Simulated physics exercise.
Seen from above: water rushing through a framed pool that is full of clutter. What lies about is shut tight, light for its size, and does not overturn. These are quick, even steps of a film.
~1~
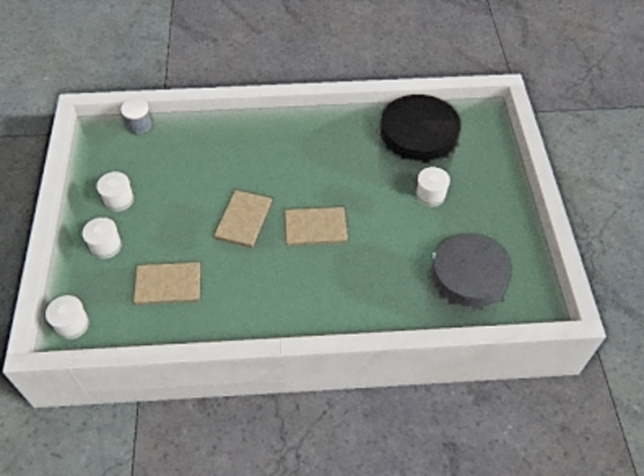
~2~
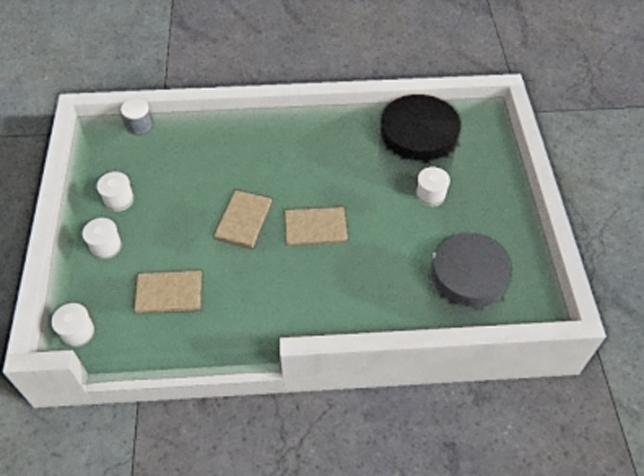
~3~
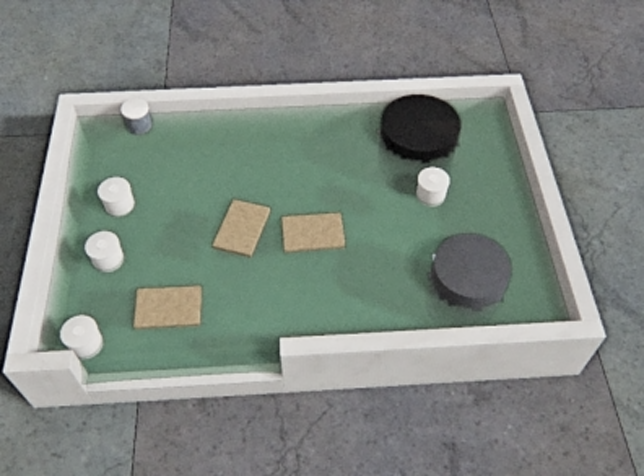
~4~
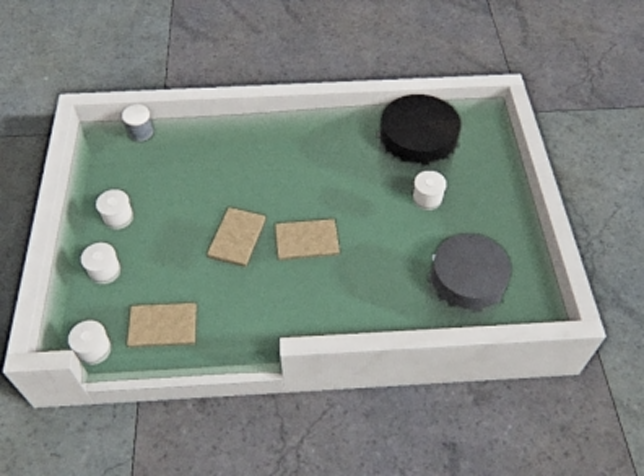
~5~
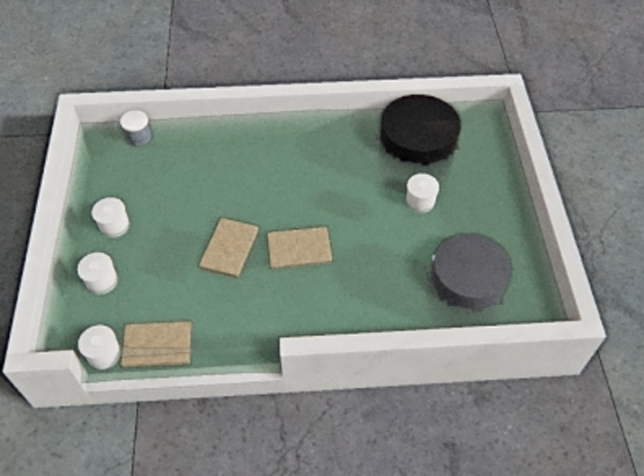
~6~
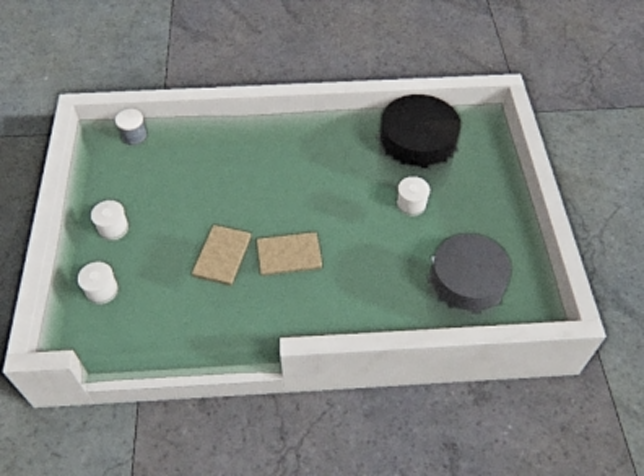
The video shows a white-framed green pool holding white cylinders, tan blocks and dark discs; a section of the front wall opens, several pieces drift left and forward, and one cylinder and one block disappear near the gap.
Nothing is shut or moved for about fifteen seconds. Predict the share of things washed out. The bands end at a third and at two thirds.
That comes to one to two thirds.
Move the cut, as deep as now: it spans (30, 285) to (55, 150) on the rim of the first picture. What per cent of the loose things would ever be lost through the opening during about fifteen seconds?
About 60 per cent.
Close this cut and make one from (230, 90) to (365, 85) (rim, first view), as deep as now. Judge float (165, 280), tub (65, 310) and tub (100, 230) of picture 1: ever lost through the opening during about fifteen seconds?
In that order: Still in, stays, left behind.
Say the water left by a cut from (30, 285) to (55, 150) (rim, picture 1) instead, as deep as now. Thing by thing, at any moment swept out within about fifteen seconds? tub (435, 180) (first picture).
For that one: Still in.
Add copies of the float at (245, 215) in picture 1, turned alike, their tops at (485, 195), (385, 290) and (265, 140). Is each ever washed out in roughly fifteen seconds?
In turn: Left behind, no, still in.
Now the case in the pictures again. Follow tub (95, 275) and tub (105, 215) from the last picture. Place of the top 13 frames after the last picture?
At about (120, 329) and (98, 284).
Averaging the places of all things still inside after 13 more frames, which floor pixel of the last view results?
Roughly at (192, 292).
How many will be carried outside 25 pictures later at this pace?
The number is 4.
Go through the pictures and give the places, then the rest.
In the first picture, a tub at (99, 231), afloat; a float at (244, 217), afloat; 0 of 8 have shifted.
In the second picture, a tub at (100, 231), afloat; a float at (244, 217) floats; 0 of 8 have shifted.
In the third picture, a tub at (102, 245) floats, close to its start; a float at (242, 226) floats, close to its start; 4 of 8 have shifted.
In the fourth picture, a tub at (98, 257) floats, close to its start; a float at (237, 235) floats, close to its start; 6 of 8 have shifted.
In the fifth picture, a tub at (95, 267), afloat, close to its start; a float at (229, 246), afloat, close to its start; 8 of 8 have shifted.
In the sixth picture, a tub at (95, 276), afloat, a stride from its start; a float at (222, 253) floats, close to its start; 8 of 8 have shifted.
A moment on, 2 of 8 are out; 6 afloat.
Next, 3 of 8 are out; 5 afloat.
Later, 4 of 8 are out; 4 afloat.
In the end, 4 of 8 are out; 4 afloat.
